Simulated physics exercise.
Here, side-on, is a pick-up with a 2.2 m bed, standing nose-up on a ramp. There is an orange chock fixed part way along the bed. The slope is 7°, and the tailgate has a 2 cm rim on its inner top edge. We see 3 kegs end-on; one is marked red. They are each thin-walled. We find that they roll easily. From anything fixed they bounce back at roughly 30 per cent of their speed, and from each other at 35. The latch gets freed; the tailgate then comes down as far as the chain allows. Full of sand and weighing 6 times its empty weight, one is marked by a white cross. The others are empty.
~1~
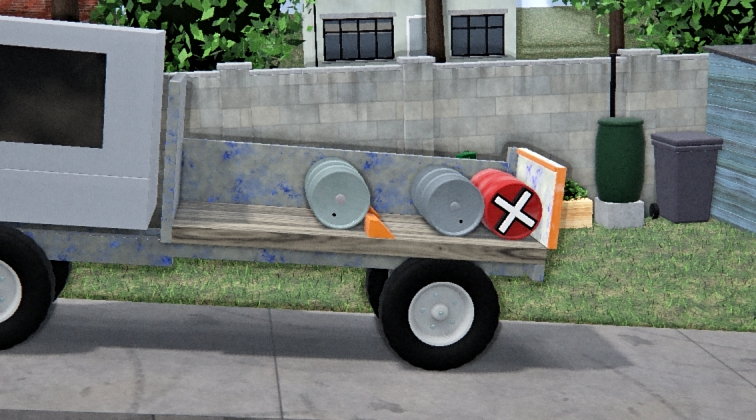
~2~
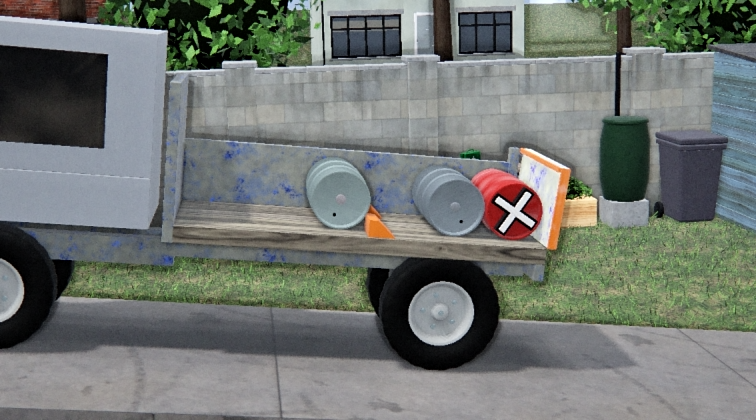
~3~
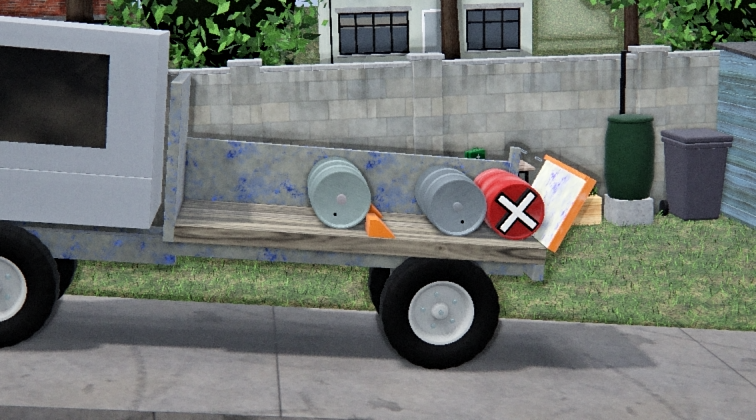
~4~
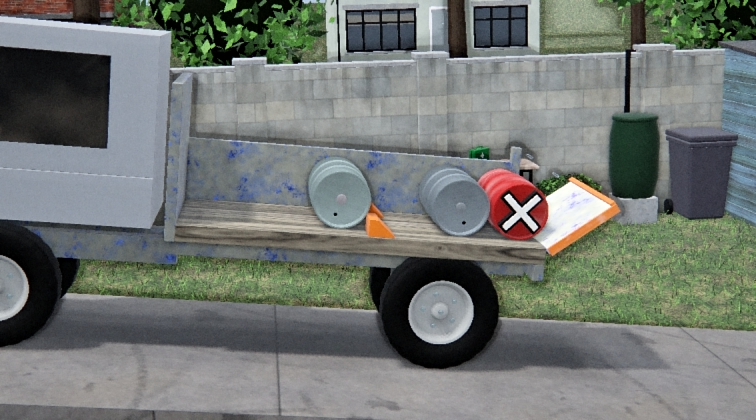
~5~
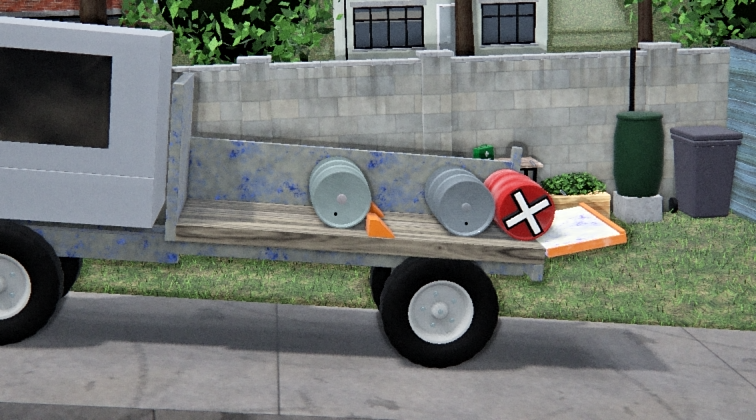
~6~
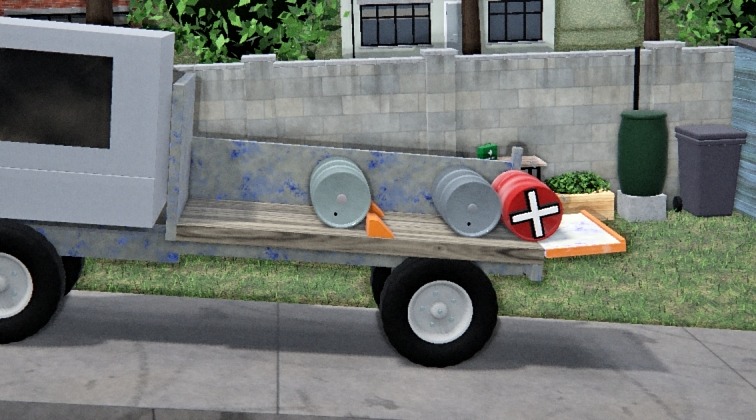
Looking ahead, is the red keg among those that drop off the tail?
Note: Red keg is retained.
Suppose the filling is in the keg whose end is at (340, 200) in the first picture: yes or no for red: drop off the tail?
Red? No, it won't, in that case.
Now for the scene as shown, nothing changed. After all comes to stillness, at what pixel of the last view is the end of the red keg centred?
It comes to rest at about (594, 210).
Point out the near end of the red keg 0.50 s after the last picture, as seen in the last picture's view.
(568, 212), roughly.
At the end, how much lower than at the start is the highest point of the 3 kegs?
It sits roughly 0 cm lower at the end.
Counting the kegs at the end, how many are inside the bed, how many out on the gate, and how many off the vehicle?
Tally: 2; 1; 0.
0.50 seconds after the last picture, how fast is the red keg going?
Estimated speed near 0.3 m/s.
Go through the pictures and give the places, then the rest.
Red (514, 212); gate 83° above level, tip at (561, 171); white cross at (514, 212), in the first picture.
Red (515, 212); gate 80° above level, tip at (565, 172), in the second picture.
Red (517, 212); gate 59° above level, tip at (590, 182), in the third picture.
Red (521, 212); gate 31° above level, tip at (615, 209), in the fourth picture.
Red (527, 213); gate 8° above level, tip at (623, 238), in the fifth picture.
Red (535, 214); gate 2° above level, tip at (622, 247), in the sixth picture.
Then, 0.50 s past the sixth picture, red is on the gate, 15 cm past the hinge, rolling right; 0 of 3 are out.
Then, 1.20 s past the sixth picture, red is on the gate, 35 cm past the hinge, rolling right; 0 of 3 are out.
Finally (1.90 s after the last picture), red is on the gate, 30 cm past the hinge; 0 of 3 are out.
